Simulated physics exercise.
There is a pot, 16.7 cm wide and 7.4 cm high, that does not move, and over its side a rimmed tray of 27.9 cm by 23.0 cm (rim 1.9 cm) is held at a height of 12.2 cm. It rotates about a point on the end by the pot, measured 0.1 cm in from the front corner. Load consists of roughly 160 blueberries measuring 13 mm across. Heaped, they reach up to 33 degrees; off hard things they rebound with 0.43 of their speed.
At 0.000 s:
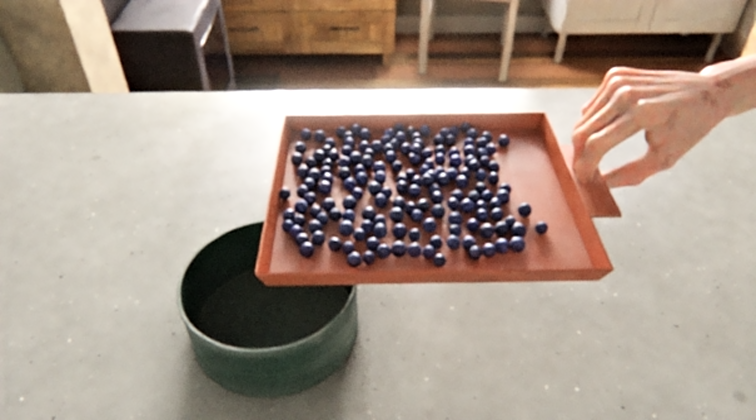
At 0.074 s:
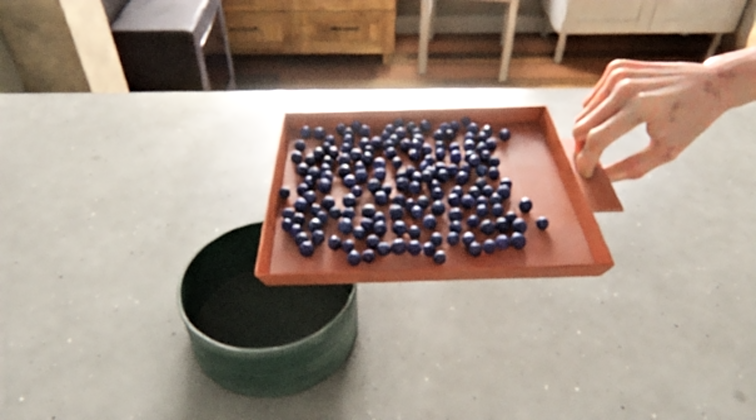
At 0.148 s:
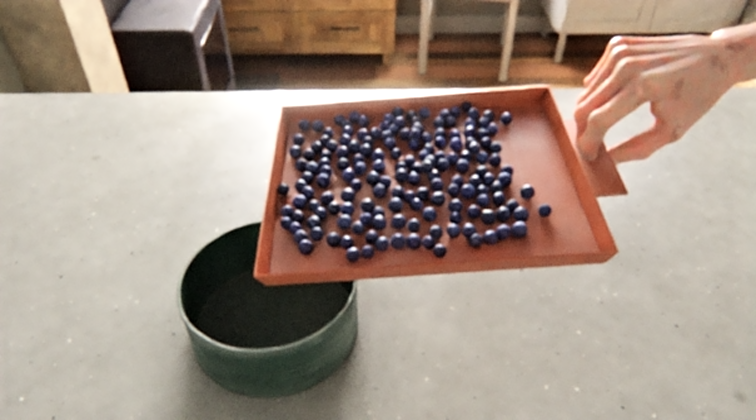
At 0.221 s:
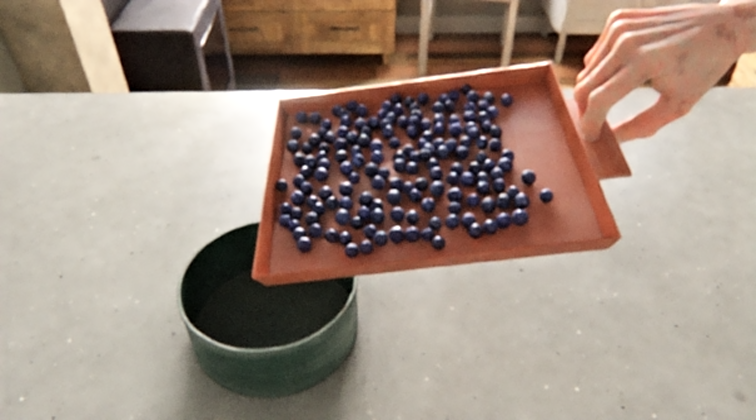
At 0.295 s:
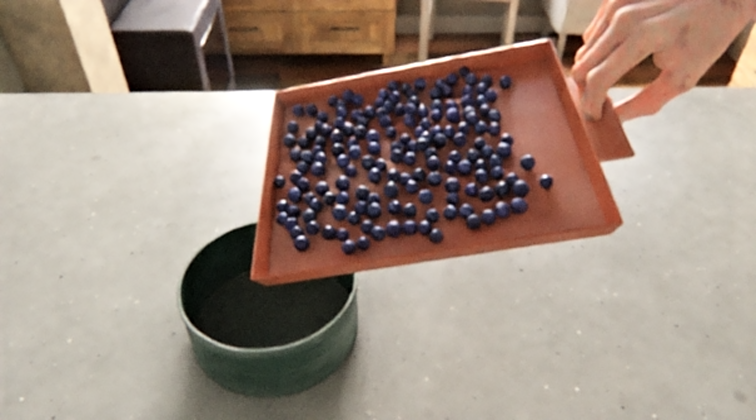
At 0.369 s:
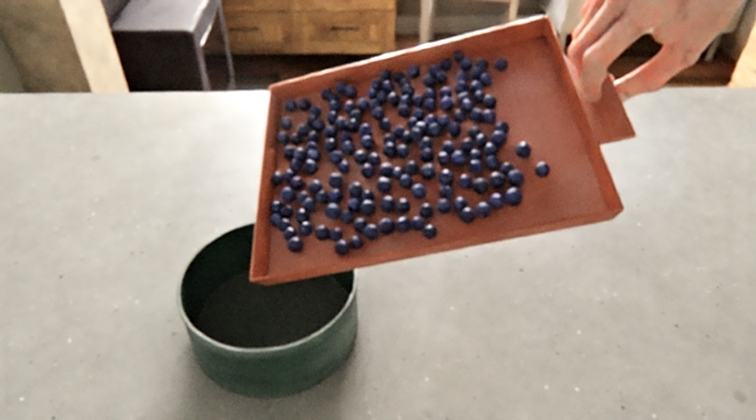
On a speckled gray counter, a hand held a reddish-brown tray of blueberries partly over a dark green pot, then raised the right end steadily, slanting the tray toward the pot while the berries shifted slightly left.
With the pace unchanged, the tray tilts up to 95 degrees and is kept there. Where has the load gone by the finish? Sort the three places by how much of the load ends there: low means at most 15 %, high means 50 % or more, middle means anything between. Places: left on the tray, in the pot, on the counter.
Tray - low, pot - middle, counter - high.
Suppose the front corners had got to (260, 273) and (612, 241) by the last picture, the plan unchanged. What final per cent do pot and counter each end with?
Pot 5; counter 95.
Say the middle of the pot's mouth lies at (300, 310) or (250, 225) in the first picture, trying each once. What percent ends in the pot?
First try around 30 %, second around 0 %.
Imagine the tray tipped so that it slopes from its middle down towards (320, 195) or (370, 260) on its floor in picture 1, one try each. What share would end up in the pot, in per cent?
Approximately 50 percent, then 0 percent.
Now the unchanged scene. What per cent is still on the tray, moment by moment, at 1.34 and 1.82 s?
Close to 100 at the first time and 0 at the second.
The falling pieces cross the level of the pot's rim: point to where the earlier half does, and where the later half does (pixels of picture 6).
At roughly (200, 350) first, later on at (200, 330).
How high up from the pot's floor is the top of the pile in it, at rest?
I'd put it at close to 2.0 centimetres.
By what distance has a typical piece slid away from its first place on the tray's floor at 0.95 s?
About 6 cm.
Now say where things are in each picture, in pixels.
Tray tilt 0 degrees, front corners at (264, 269) and (604, 264); middle of the pieces at (402, 188); pot at (268, 278), in the first frame.
Tray tilt 1 degrees, front corners at (263, 269) and (605, 260); middle of the pieces at (402, 185), in the second frame.
Tray tilt 5 degrees, front corners at (262, 270) and (609, 247), lowest corner left front; middle of the pieces at (401, 176), in the third frame.
Tray tilt 10 degrees, front corners at (260, 271) and (611, 232), lowest corner left front; middle of the pieces at (400, 166), in the fourth frame.
Tray tilt 14 degrees, front corners at (259, 272) and (613, 218), lowest corner left front; middle of the pieces at (397, 157), in the fifth frame.
Tray tilt 19 degrees, front corners at (257, 273) and (613, 204), lowest corner left front; middle of the pieces at (390, 150); pot at (268, 278). Its pace works out near 60 degrees a second, in the sixth frame.
Then, at 0.95 s, tilt 55 degrees; the tray holds 100 %, the pot 0 %.
After 1.34 s, tilt 79 degrees; the tray holds 100 %, the pot 0 %.
After 1.82 s, tilt 95 degrees; the tray holds 0 %, the pot 25 %.
In the end, at 2.7 s, tray 0 %, pot 30 %, counter 70 %.
